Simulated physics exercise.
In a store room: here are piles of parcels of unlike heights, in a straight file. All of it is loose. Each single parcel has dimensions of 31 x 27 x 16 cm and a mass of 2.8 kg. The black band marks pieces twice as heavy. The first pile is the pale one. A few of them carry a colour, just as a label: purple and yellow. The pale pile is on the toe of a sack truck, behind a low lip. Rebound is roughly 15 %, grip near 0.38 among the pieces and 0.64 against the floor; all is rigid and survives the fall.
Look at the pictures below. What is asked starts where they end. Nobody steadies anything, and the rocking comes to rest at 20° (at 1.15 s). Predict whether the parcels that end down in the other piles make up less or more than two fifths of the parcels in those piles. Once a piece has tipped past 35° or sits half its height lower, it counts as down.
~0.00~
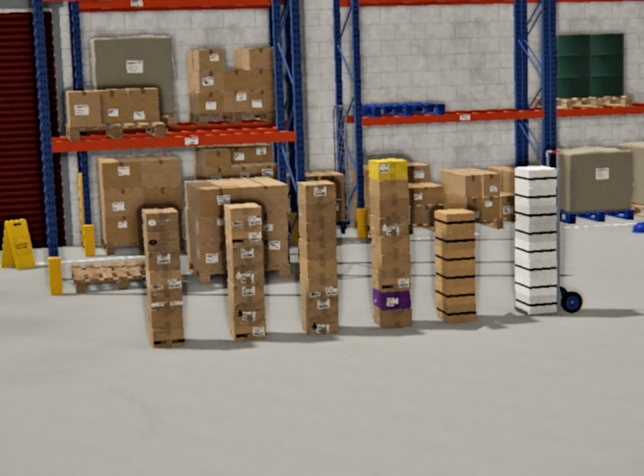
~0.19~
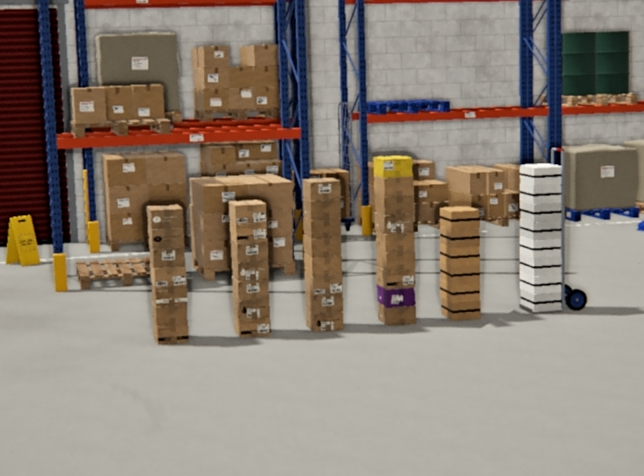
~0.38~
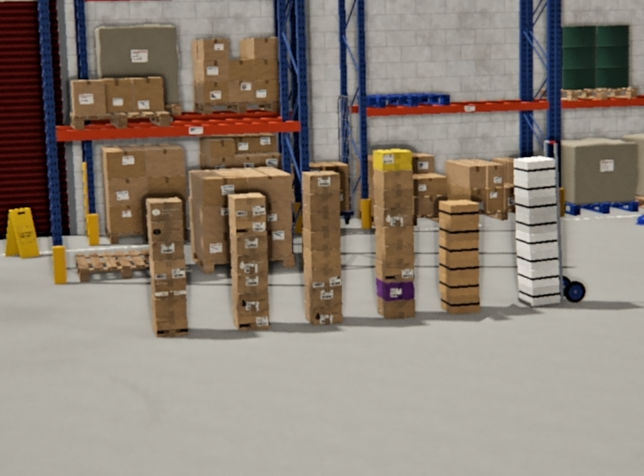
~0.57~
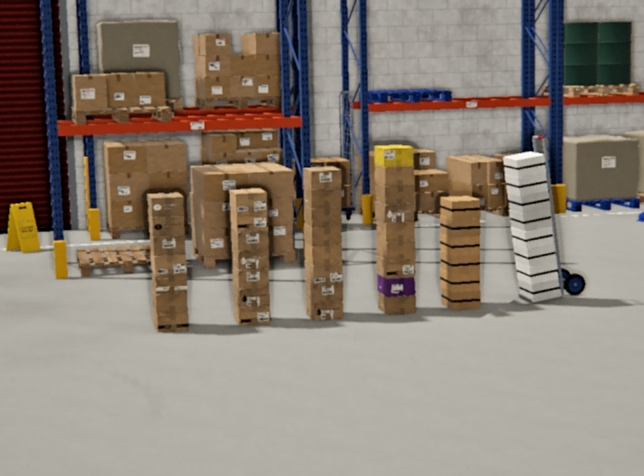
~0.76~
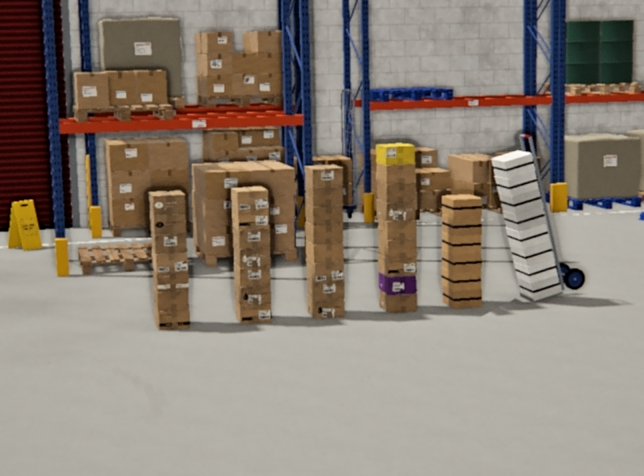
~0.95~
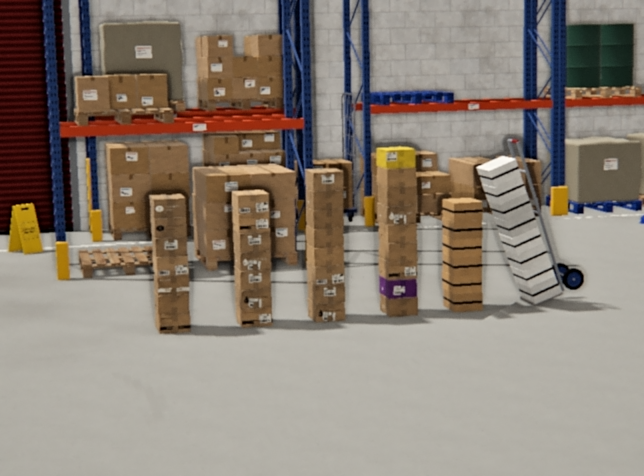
They make up more than two fifths.
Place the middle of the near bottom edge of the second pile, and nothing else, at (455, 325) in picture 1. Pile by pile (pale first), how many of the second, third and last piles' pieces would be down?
You'd end with the second pile at 5, the third at 9 and the last at 6 down.
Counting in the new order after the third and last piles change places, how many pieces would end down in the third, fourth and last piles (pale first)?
Count of fallen pieces - third: 6; fourth: 8; last: 8.
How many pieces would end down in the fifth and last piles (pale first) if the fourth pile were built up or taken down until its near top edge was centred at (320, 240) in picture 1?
Counts down - fifth: 6; last: 6.
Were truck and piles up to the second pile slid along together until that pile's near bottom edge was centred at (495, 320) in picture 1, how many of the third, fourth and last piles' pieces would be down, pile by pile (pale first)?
Count of fallen pieces - third: 8; fourth: 7; last: 6.
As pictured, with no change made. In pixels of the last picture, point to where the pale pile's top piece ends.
It ends up centred around (334, 263) in the last view.
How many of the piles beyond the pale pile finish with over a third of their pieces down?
Counted up, you get 5.
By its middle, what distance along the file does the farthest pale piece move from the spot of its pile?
Some 200 centimetres along the file.
After 1.60 s, 8 of the pale pile down; none of the 37 other parcels down, 6 disturbed.
After 2.26 s, 8 of the pale pile down; 10 of the 37 other parcels down; purple parcel leaning 29°; yellow parcel leaning 17°, 8 cm lower.
After 2.92 s, 8 of the pale pile down; 23 of the 37 other parcels down; purple parcel leaning 45°, 9 cm lower; yellow parcel leaning 25°, 31 cm lower.
After 3.52 s, 8 of the pale pile down; 34 of the 37 other parcels down; purple parcel leaning 45°, 9 cm lower; yellow parcel leaning 44°, 84 cm lower.
At rest (6.0 s), 8 of the pale pile down; 34 of the 37 other parcels down; purple parcel leaning 44°, 9 cm lower; yellow parcel leaning 38°, 88 cm lower. That is 92 per cent. As the last picture would show them, middles, purple parcel near (364, 299), yellow parcel near (173, 270).
